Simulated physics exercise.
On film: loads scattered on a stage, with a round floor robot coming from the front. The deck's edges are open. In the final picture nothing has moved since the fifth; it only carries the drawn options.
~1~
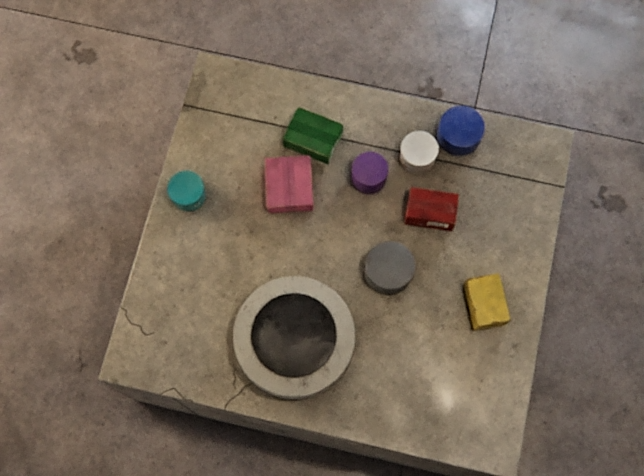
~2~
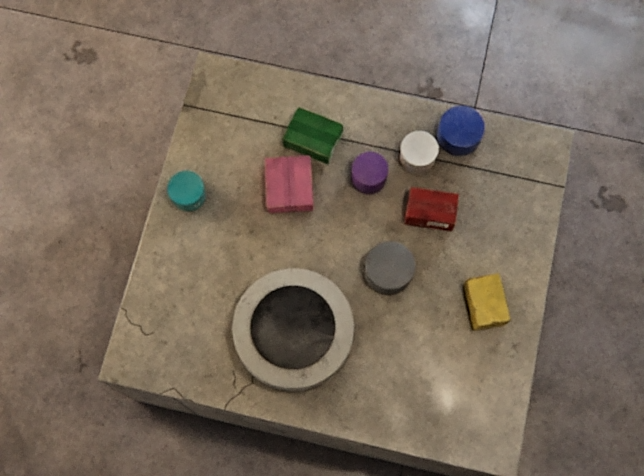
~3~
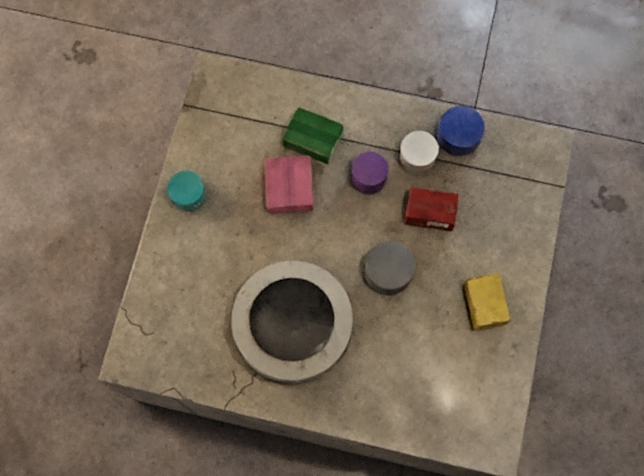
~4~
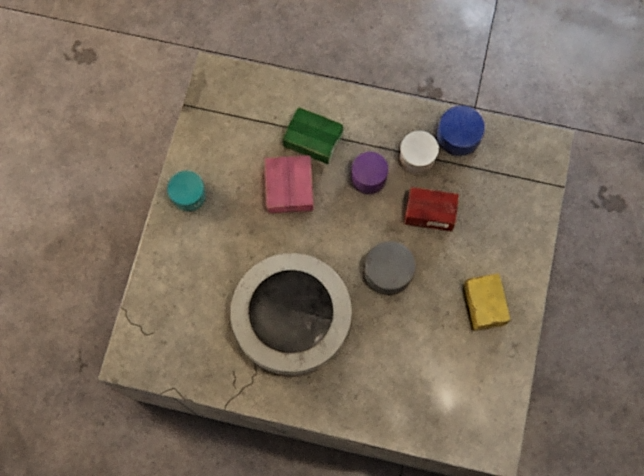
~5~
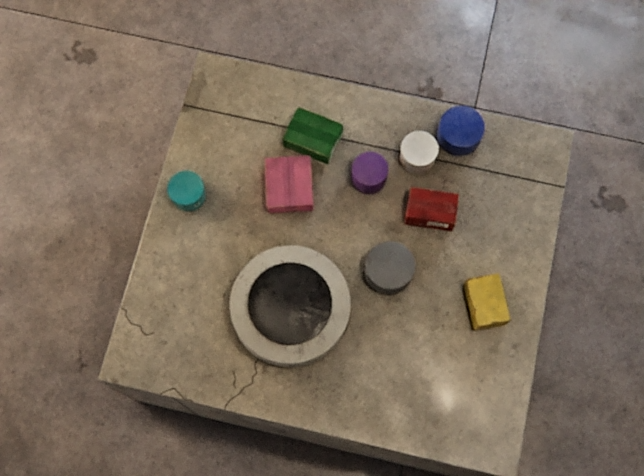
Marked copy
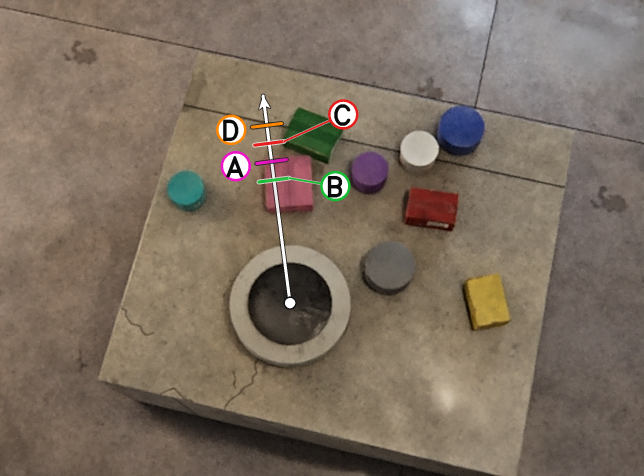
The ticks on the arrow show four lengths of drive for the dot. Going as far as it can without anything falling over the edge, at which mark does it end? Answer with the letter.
Stop at B.
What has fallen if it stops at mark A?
It is the green parcel.
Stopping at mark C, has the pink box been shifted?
Yes.
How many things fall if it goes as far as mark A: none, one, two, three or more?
By then, one.
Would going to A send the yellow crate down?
No.
On the marked copy, A at (271, 161); B at (274, 180); C at (269, 143); D at (267, 125); the arrow from (290, 303) to (263, 96); the white dot at (290, 303).
Following B. Soon after the start, robot (284, 260); blue canister (460, 131); turquoise pail (187, 192).
Later, robot (279, 216); green parcel (321, 105); pink box (293, 140).
In the end, robot (275, 185); green parcel (325, 80); pink box (295, 112); nothing has fallen.
As for the rest, A drops the green parcel; C drops the green parcel; D drops the pink box and green parcel.
